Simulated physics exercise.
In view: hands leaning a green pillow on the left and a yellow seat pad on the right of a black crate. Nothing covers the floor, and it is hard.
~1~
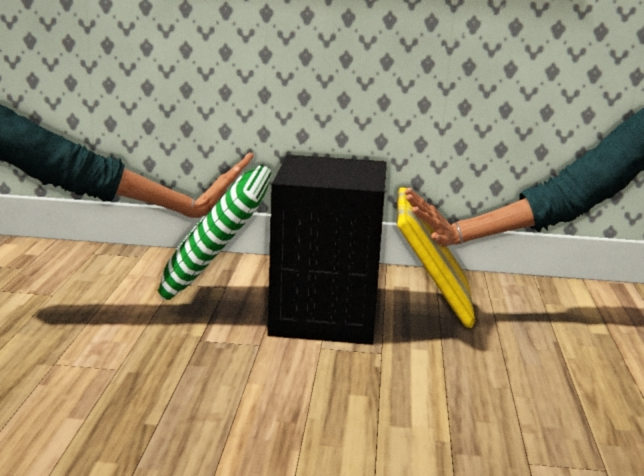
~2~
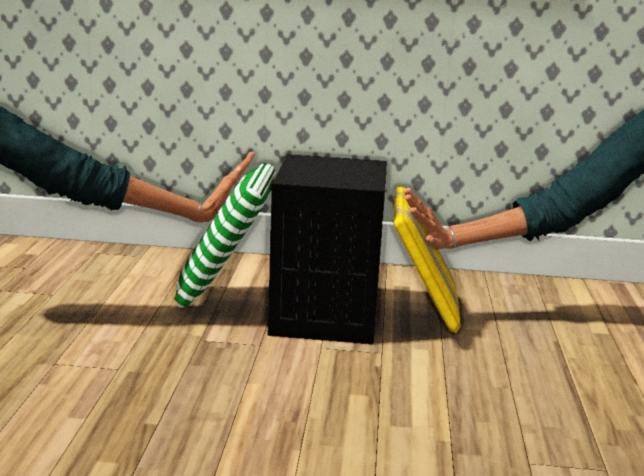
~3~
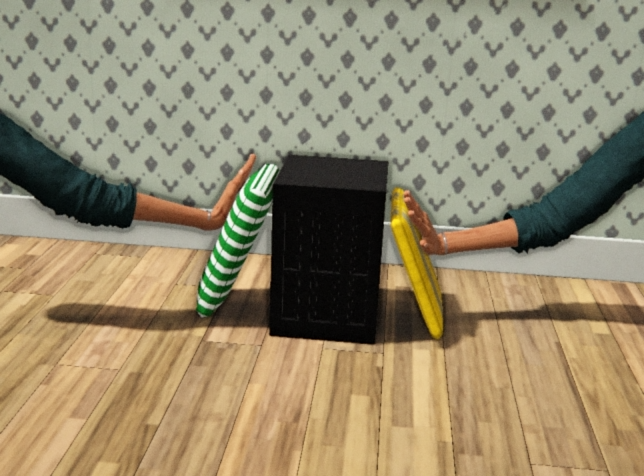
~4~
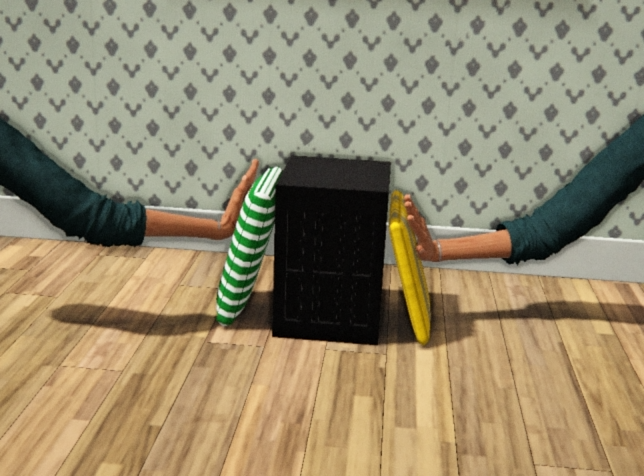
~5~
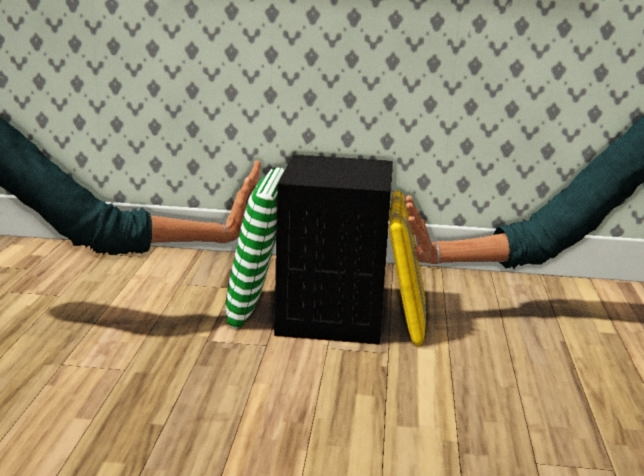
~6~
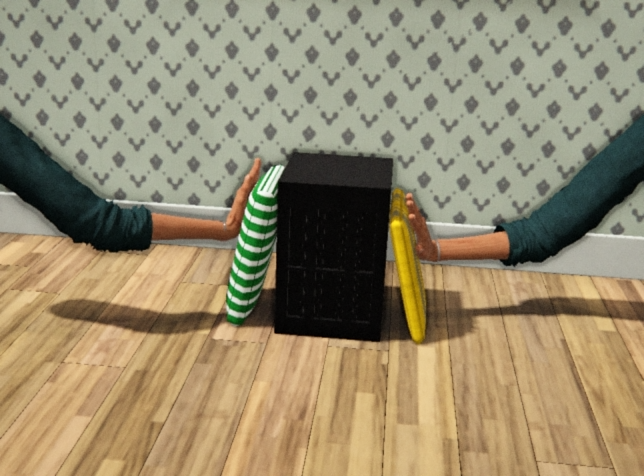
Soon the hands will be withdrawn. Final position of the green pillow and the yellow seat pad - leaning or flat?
Green pillow - leaning. Yellow seat pad - leaning.
Then, 0.36 s after the last picture, pillow leaning near (258, 245); seat pad leaning near (407, 264).
At rest, pillow leaning near (258, 245); seat pad leaning near (407, 264). The green pillow remains propped up and the yellow seat pad keeps leaning.
